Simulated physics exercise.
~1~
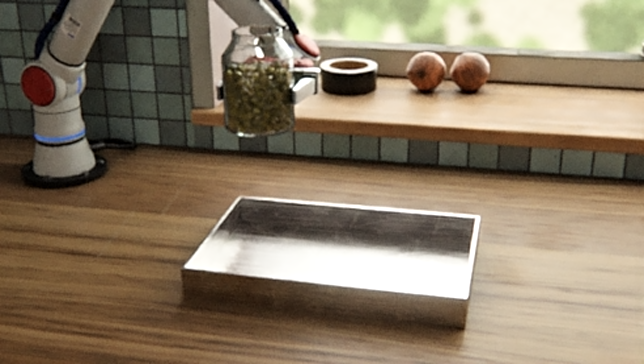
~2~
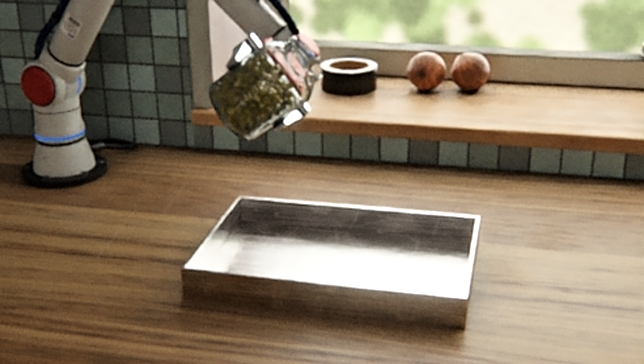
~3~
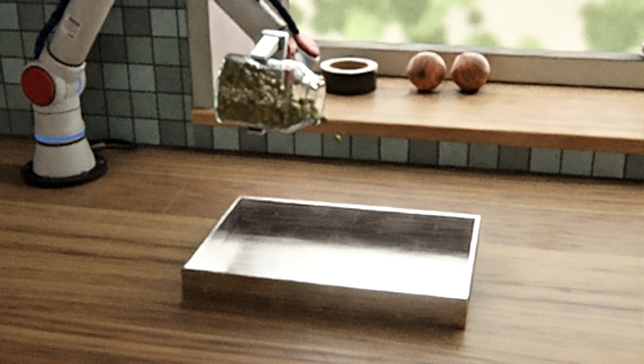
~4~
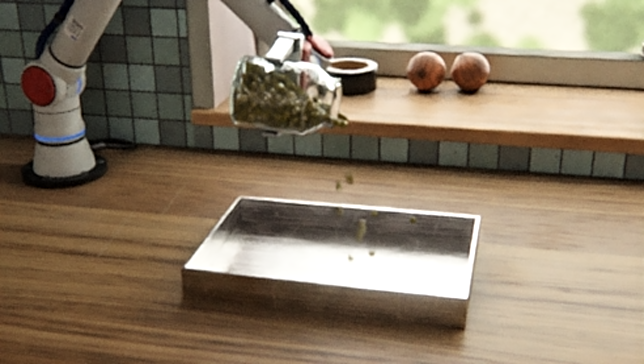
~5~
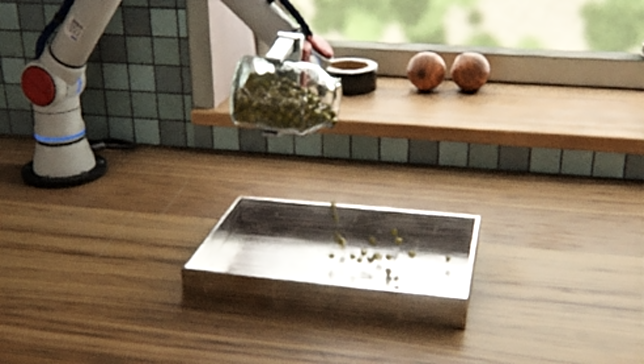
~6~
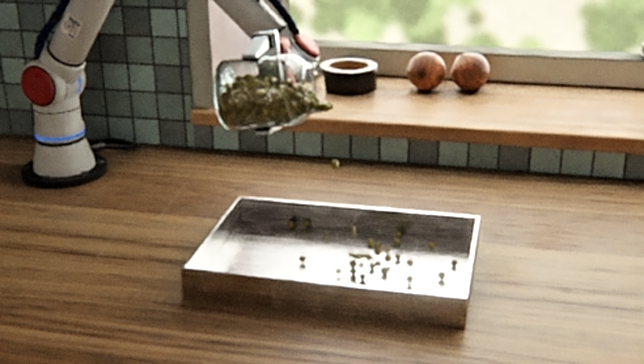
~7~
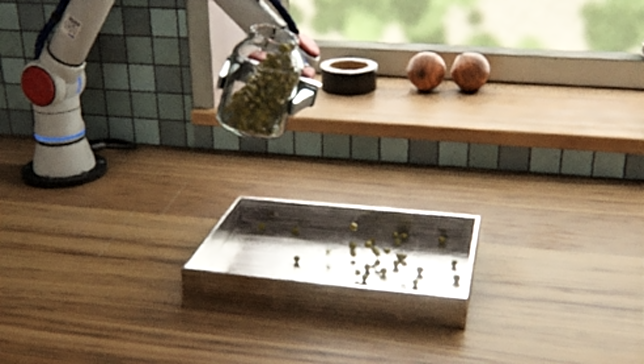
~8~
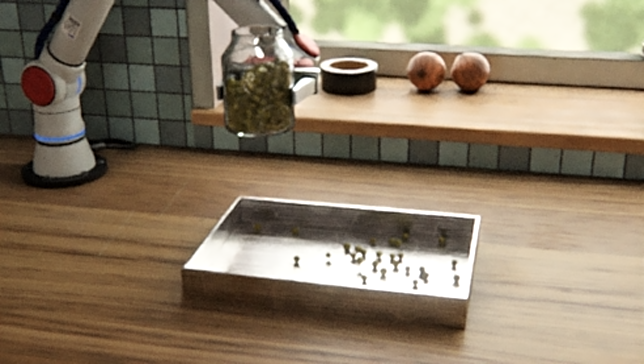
The clip opens with a robot arm holding a glass jar of small greenish pieces upright above a wooden counter, where a shallow metal tray sits empty. The arm tips the jar to the right until it lies on its side, and the pieces slide toward its mouth. A few spill out and drop into the tray, scattering mostly across its middle and right side. The arm then turns the jar back through a lean as the trickle stops. It ends upright, still holding most of its load, with a small scattering left in the unmoved tray.
